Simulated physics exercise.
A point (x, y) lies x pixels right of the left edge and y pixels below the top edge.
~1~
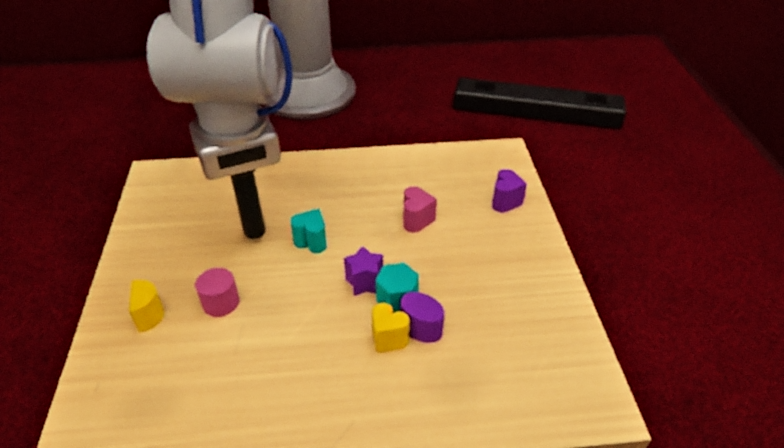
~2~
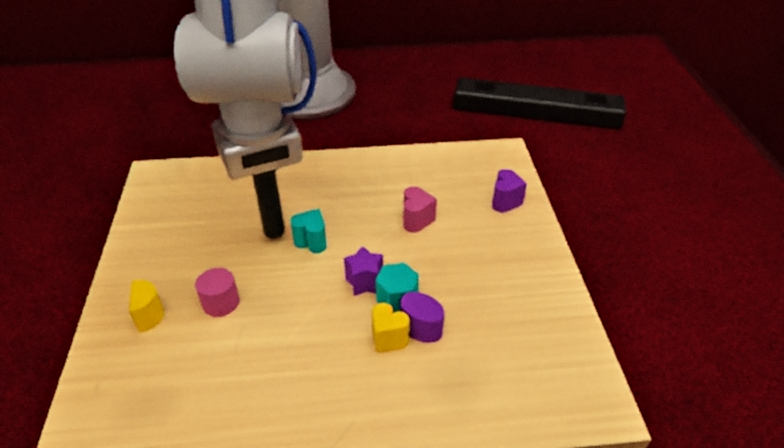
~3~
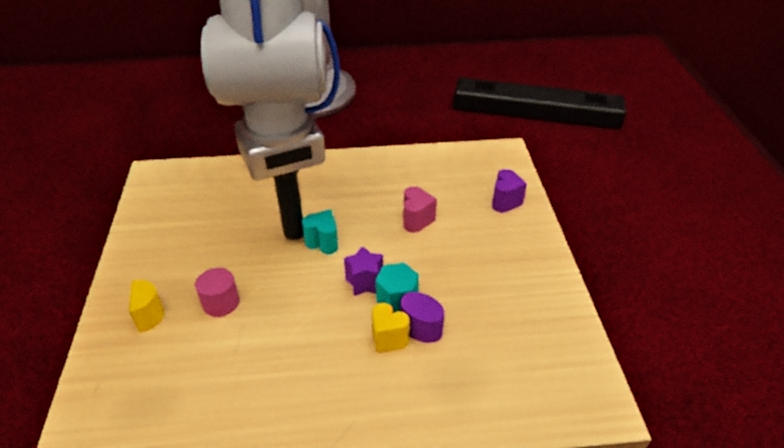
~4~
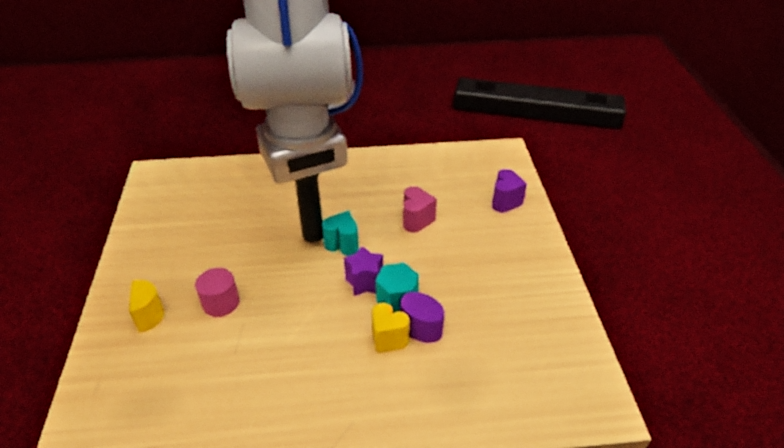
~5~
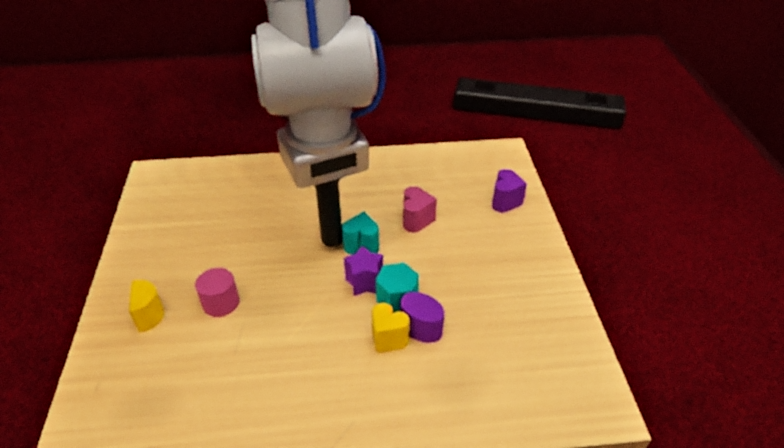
A robot arm moves right and pushes the turquoise heart-shaped block rightward across the wooden board.
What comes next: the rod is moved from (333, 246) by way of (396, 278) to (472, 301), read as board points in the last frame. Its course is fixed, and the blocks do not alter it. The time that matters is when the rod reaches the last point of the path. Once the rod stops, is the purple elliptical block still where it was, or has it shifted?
Somewhere new.
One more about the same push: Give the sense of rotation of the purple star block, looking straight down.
That block twists clockwise.
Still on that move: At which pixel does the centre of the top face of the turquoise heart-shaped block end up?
The point I'd pick in the picture is (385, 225).
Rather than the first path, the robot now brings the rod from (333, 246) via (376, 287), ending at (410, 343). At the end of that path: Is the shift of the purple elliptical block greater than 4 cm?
Final answer: Yes.
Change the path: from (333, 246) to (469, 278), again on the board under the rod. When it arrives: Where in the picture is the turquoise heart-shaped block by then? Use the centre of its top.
Around (409, 224).
On the path given first. One third of the way, rod at (374, 261); turquoise heart-shaped block at (386, 227), turned 85° anticlockwise; purple star block at (367, 267), turned 35° clockwise; turquoise hexagonal block at (402, 283), turned 15° anticlockwise; purple elliptical block at (427, 310).
Two thirds of the way, rod at (420, 282); turquoise heart-shaped block at (386, 227), turned 85° anticlockwise; purple star block at (370, 268), turned 85° clockwise; turquoise hexagonal block at (402, 287), turned 35° anticlockwise; purple elliptical block at (432, 313).
At the end, rod at (472, 296); turquoise heart-shaped block at (386, 227), turned 85° anticlockwise; purple star block at (370, 268), turned 85° clockwise; turquoise hexagonal block at (402, 287), turned 35° anticlockwise; purple elliptical block at (432, 313).
